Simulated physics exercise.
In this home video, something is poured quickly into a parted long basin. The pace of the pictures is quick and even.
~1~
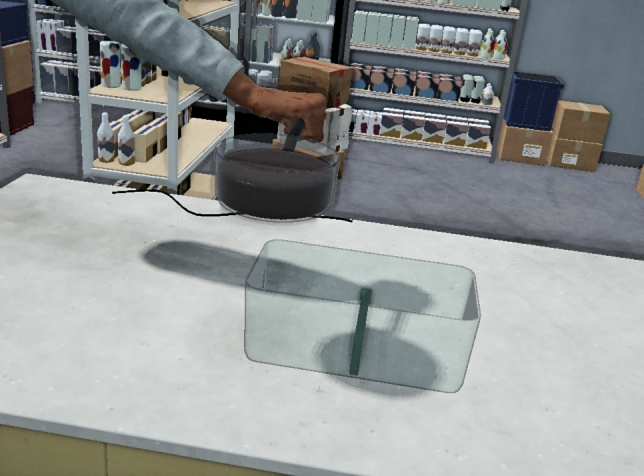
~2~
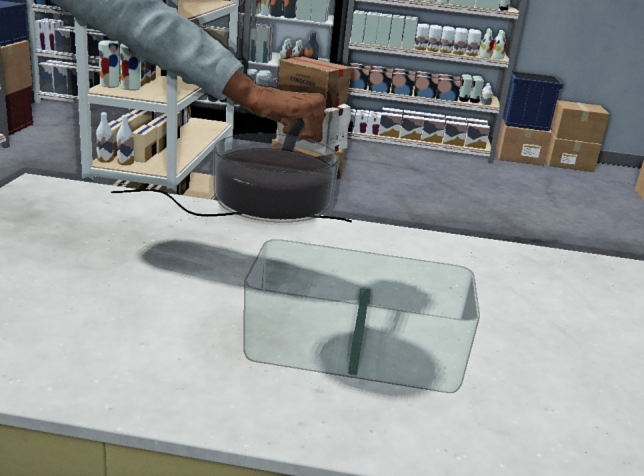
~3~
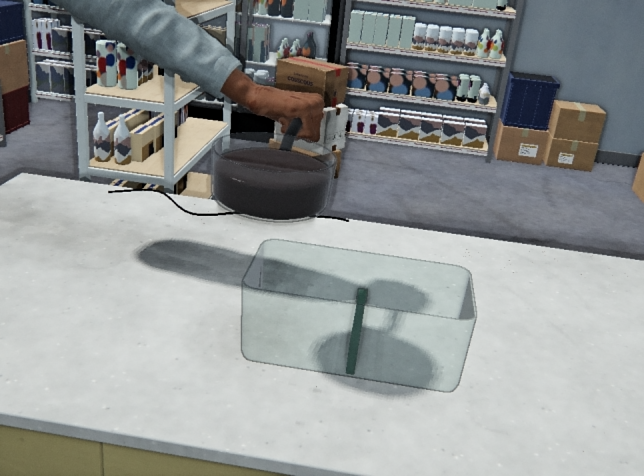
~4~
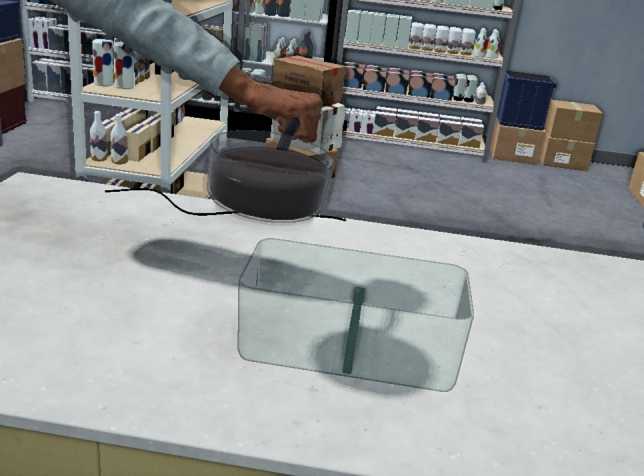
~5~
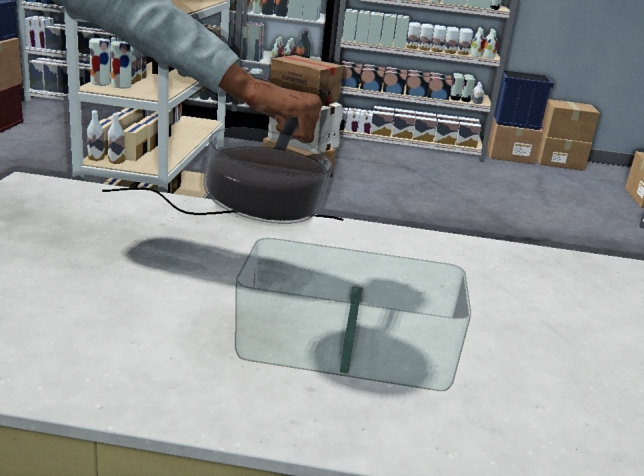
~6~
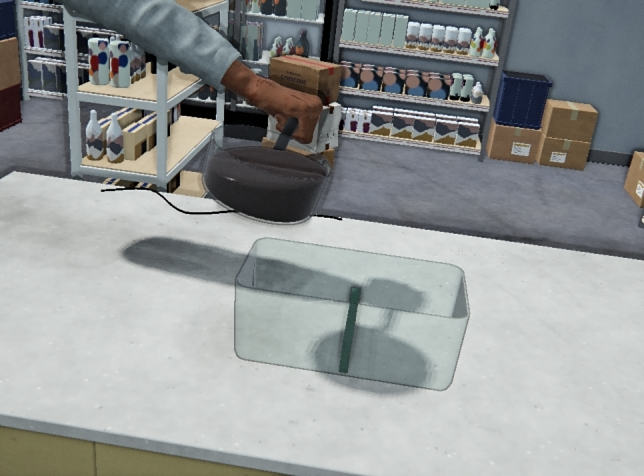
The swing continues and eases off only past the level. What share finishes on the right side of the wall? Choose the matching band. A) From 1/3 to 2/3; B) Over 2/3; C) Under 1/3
(A) From 1/3 to 2/3.
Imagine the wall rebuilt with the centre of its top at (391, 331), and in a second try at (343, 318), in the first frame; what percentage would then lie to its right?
It works out to around 5 per cent for the first and around 70 per cent for the second.
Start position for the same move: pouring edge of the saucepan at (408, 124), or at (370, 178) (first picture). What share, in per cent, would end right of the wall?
90 and 80 per cent.
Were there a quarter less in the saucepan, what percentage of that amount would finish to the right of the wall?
About 30 parts in a hundred, give or take.
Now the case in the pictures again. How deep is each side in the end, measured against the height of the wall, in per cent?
Levels: Left around 40 per cent, right around 40 per cent.
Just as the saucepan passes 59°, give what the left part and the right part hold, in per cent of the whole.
Reading: Left some 5 %, right some 10 %.
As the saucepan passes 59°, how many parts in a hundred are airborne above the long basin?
Around 30 in a hundred, more or less.
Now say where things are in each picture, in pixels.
In the first frame, tilt 0°; pouring edge (338, 161); surface from (221, 159) to (335, 174); the long basin's rim runs from (257, 262) to (477, 295); the wall's top is at (362, 315).
In the second frame, tilt 1°; pouring edge (338, 162); surface from (220, 159) to (334, 175).
In the third frame, tilt 2°; pouring edge (335, 163); surface from (217, 158) to (332, 175).
In the fourth frame, tilt 5°; pouring edge (333, 165); surface from (214, 157) to (328, 174).
In the fifth frame, tilt 8°; pouring edge (331, 169); surface from (212, 157) to (328, 175).
In the sixth frame, tilt 13°; pouring edge (330, 173); surface from (211, 156) to (328, 174).
A moment on, the saucepan is tipped part way and 57 per cent is still to pour, 5 is left of the wall and 10 right of it.
Next, the saucepan is tipped on its side and 13 per cent is still to pour, 30 is left of the wall and 49 right of it.
Then the saucepan is tipped on its side and 2 per cent is still to pour, 47 is left of the wall and 49 right of it.
Later the saucepan is tipped on its side and 0 per cent is still to pour, 50 is left of the wall and 49 right of it.
In the end 50 per cent lies left of the wall, 49 right of it and 1 outside.
